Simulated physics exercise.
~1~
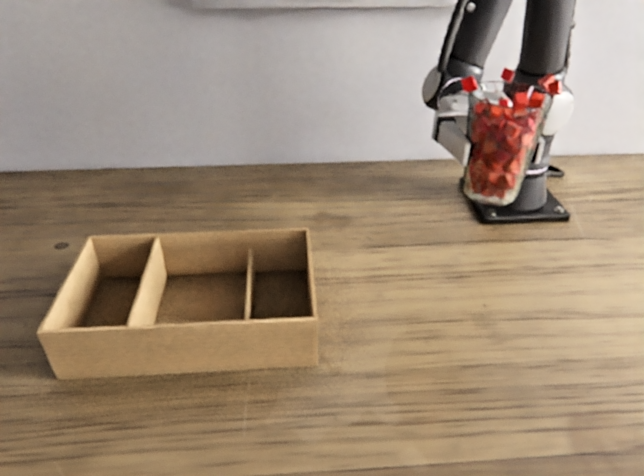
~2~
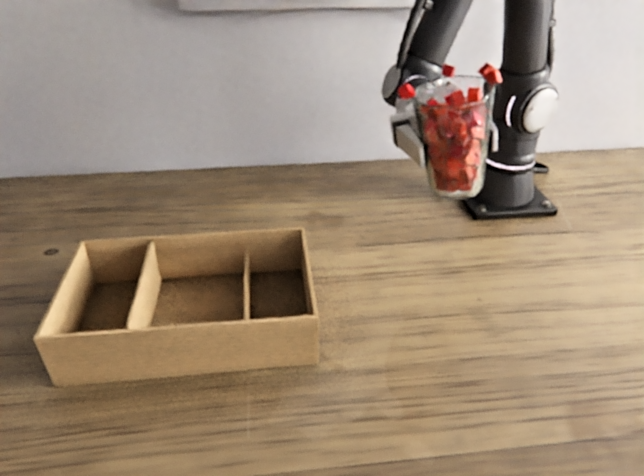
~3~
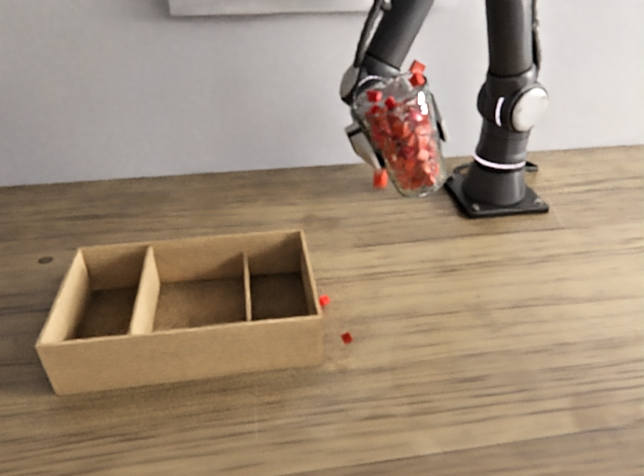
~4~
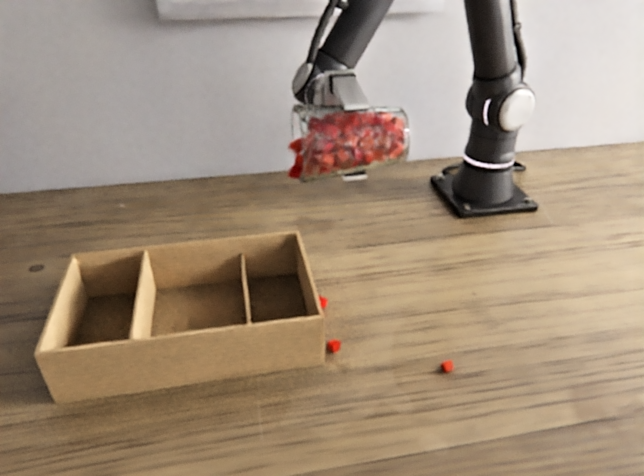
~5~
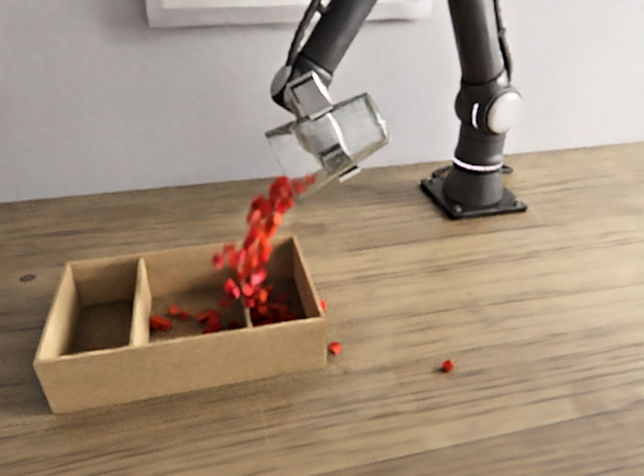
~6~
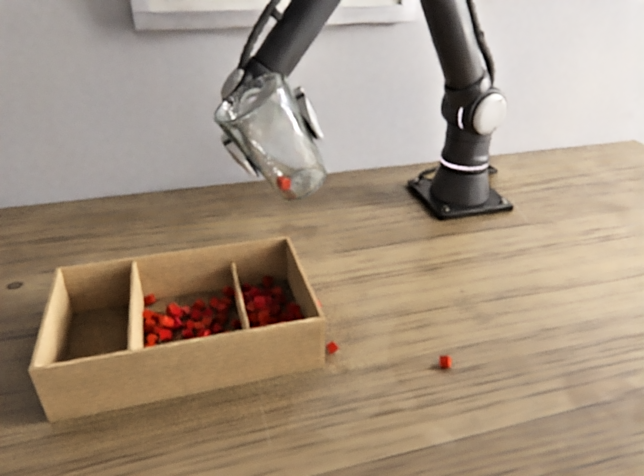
The video shows a robot arm carrying a clear cup heaped with red cubes leftward, tipping it and pouring them into the middle and right compartments of a divided cardboard-coloured box; a few land on the wooden table, and one remains visible in the cup as it tilts back.
